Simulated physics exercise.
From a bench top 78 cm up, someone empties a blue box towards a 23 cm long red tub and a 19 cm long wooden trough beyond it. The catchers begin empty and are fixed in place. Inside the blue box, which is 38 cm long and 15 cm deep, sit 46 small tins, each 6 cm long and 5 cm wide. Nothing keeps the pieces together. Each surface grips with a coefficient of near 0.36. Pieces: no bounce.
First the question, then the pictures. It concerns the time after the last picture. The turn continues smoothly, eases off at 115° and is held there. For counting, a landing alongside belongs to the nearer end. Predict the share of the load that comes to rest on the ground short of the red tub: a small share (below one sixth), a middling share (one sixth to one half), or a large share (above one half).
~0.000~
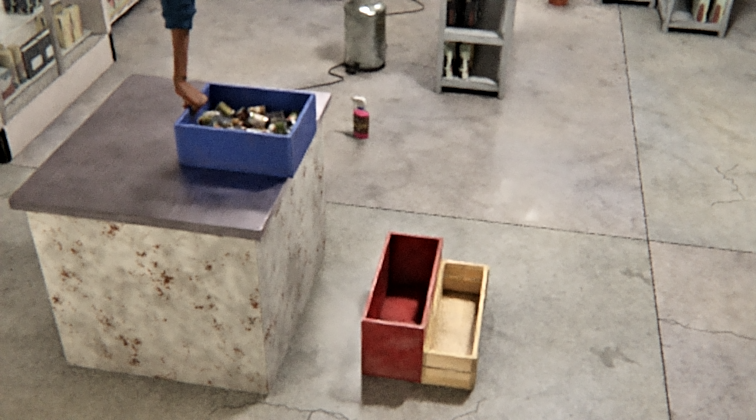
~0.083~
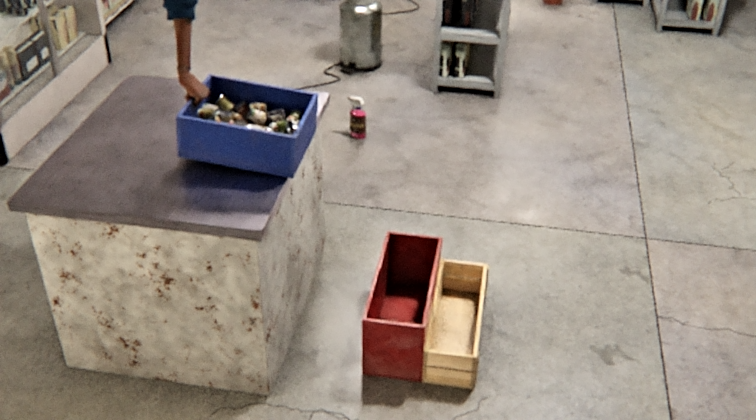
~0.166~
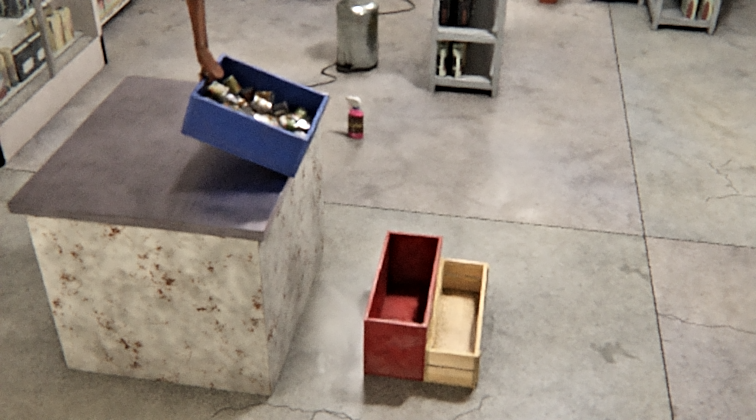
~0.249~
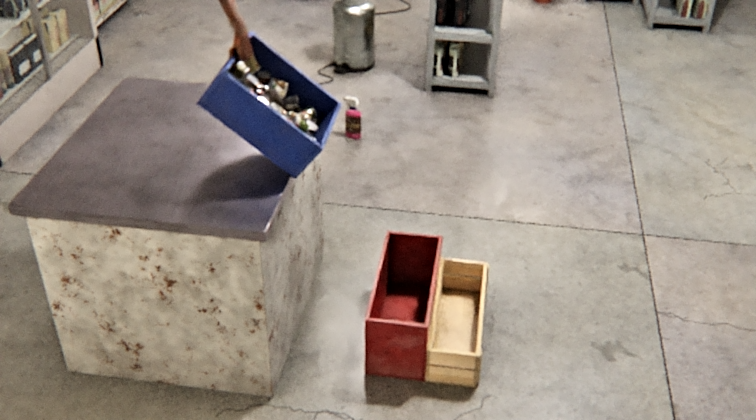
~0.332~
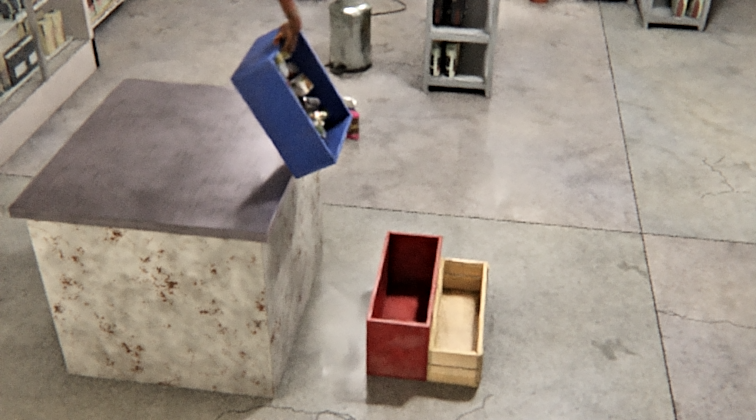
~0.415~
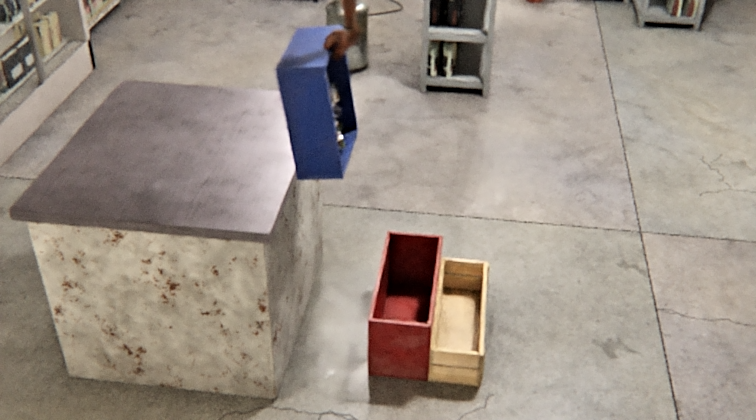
A small share.
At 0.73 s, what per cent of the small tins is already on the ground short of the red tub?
0 % by then.
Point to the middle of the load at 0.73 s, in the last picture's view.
Somewhere around pixel (422, 210) in the last view.
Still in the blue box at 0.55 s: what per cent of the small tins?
About 75 %, still inside.
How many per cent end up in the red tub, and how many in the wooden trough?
Result: Near 50 % and near 25 %.
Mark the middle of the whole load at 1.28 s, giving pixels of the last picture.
The middle lies near (434, 322).
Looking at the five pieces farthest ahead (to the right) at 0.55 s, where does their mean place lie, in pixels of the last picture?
I'd say near (388, 110).
After 0.55 s, tilt 109°; 35 still in the blue box and 11 in the air.
After 0.73 s, tilt 115°; 6 still in the blue box, 1 in the red tub and 39 in the air.
After 0.97 s, tilt 115°; 17 in the red tub, 10 in the wooden trough, 12 on the ground beyond the wooden trough and 7 in the air.
Final count (at 1.28 s), 23 in the red tub, 11 in the wooden trough and 12 on the ground beyond the wooden trough. Asked share, 0 of 46, 0 per cent.
